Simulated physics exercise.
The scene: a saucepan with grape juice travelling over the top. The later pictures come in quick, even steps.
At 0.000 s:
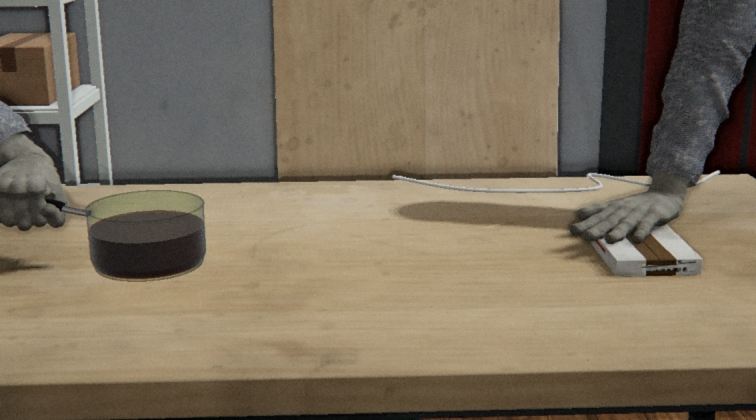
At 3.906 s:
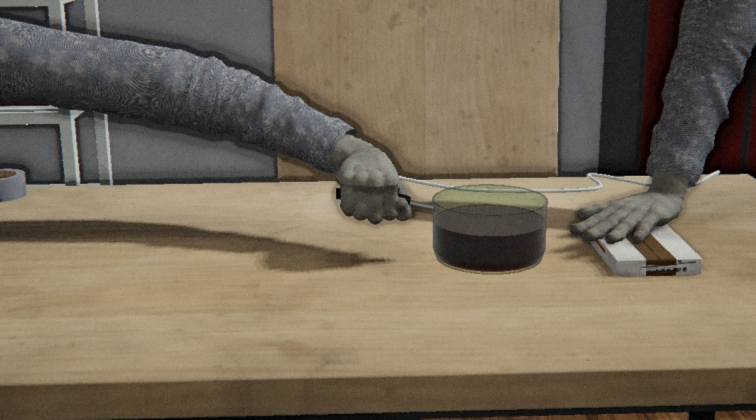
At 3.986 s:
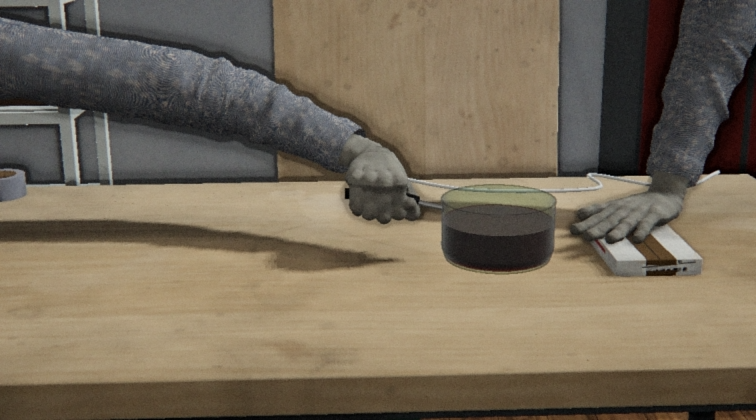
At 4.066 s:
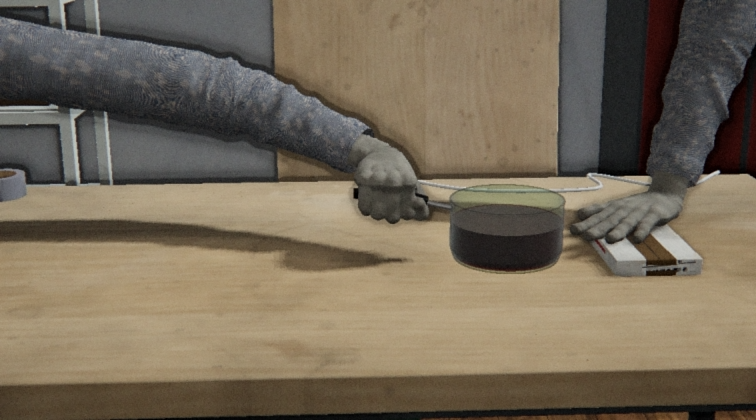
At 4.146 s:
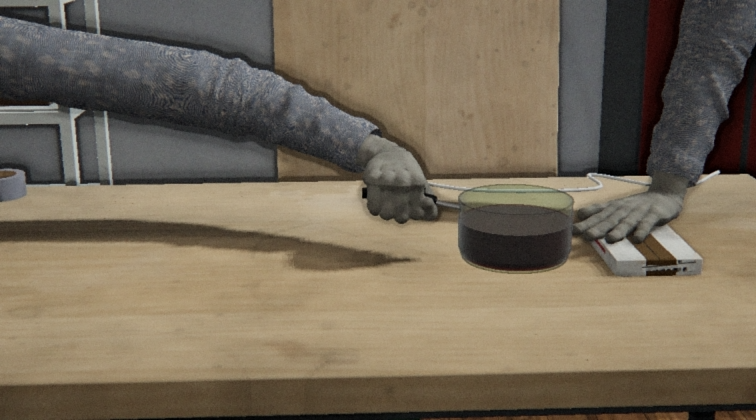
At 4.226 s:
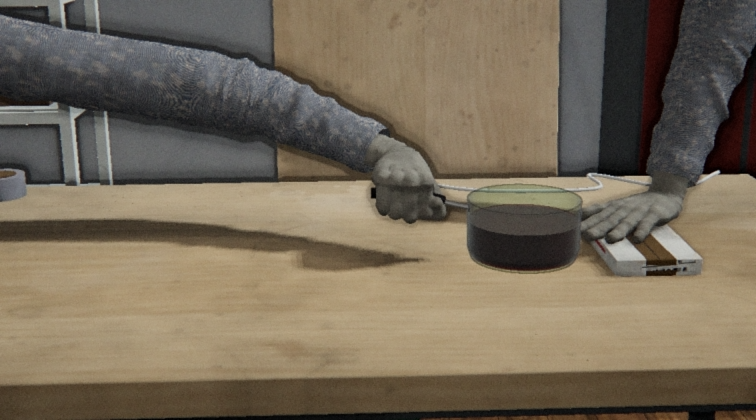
A glass saucepan of dark juice was moved rightward across the wooden table by a hand gripping its handle, first a long way, then in small steps, while another hand rested on a box.
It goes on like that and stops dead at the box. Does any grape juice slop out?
It stays dry outside.
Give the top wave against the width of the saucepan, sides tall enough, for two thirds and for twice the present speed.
In turn 5 and 20 per cent.
By 4.4 s, the saucepan meets the box.
By 4.5 s, the grape juice surges up the wall; the wave climbs under half way to the rim.
By 5.8 s, the saucepan stands at the box; its rim is dry.
